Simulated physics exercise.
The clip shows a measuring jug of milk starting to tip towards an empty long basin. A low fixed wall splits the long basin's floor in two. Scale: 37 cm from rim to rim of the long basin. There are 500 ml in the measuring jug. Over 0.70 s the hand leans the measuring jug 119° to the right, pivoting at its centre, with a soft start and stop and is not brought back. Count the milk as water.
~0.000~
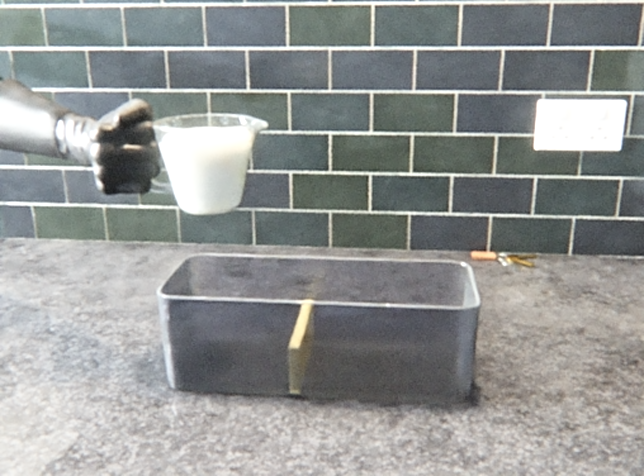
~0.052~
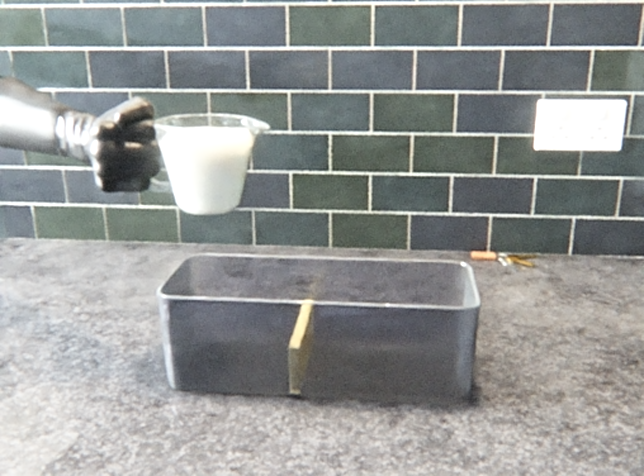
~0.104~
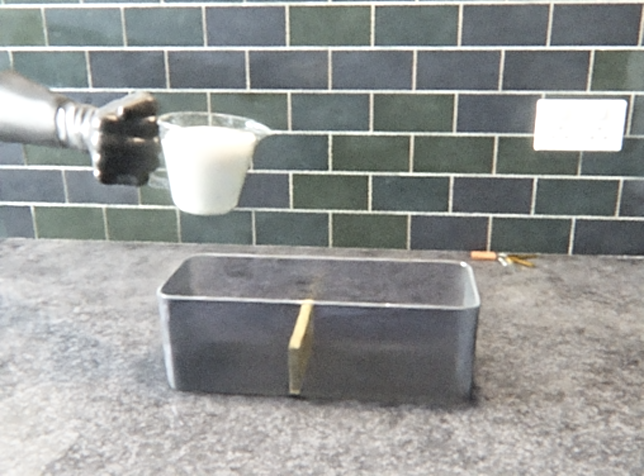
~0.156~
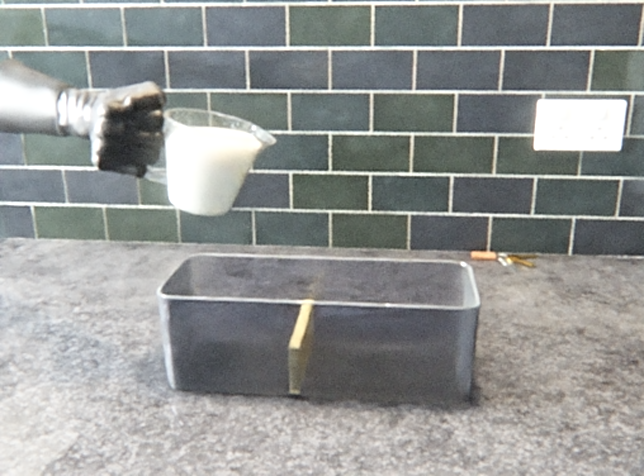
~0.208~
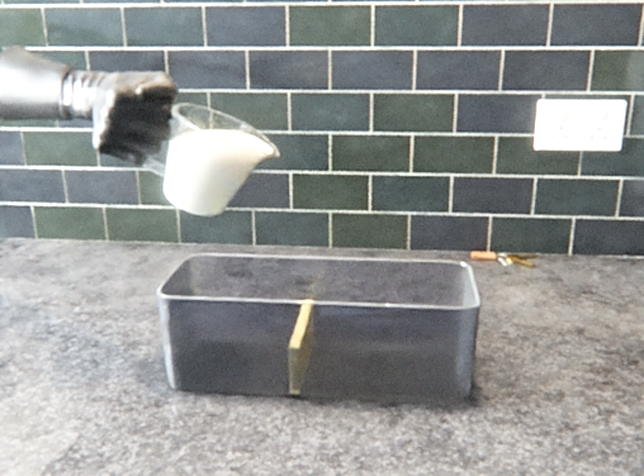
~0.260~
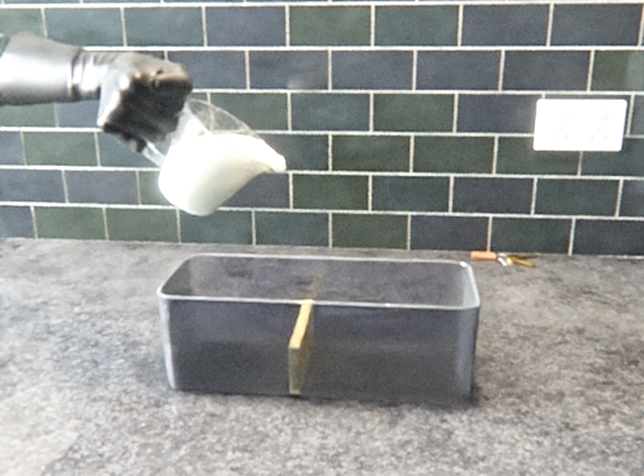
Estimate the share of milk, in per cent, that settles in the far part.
The far part has some 52 per cent.
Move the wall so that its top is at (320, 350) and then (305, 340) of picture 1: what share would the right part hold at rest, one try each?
In turn about 40 and 55 per cent.
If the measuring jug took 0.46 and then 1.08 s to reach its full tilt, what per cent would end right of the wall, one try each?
In turn about 40 and 70 per cent.
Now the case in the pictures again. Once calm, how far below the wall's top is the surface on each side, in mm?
Some 50 mm on the left and 52 mm on the right.
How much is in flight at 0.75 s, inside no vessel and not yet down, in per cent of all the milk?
About 3 per cent.
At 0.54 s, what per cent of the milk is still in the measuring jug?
Near 28 in a hundred.
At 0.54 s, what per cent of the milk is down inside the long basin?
Some 44 per cent.
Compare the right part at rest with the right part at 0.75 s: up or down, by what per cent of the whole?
It goes up by about 2.
After 0.54 s the tilt is 105° and 27 per cent is still to pour, 6 is left of the wall and 39 right of it.
After 0.75 s the tilt is 119° and 0 per cent is still to pour, 46 is left of the wall and 51 right of it.
After 0.96 s the tilt is 119° and 0 per cent is still to pour, 46 is left of the wall and 52 right of it.
After 1.20 s the tilt is 119° and 0 per cent is still to pour, 46 is left of the wall and 52 right of it.
In the end 46 per cent lies left of the wall, 52 right of it and 2 outside.
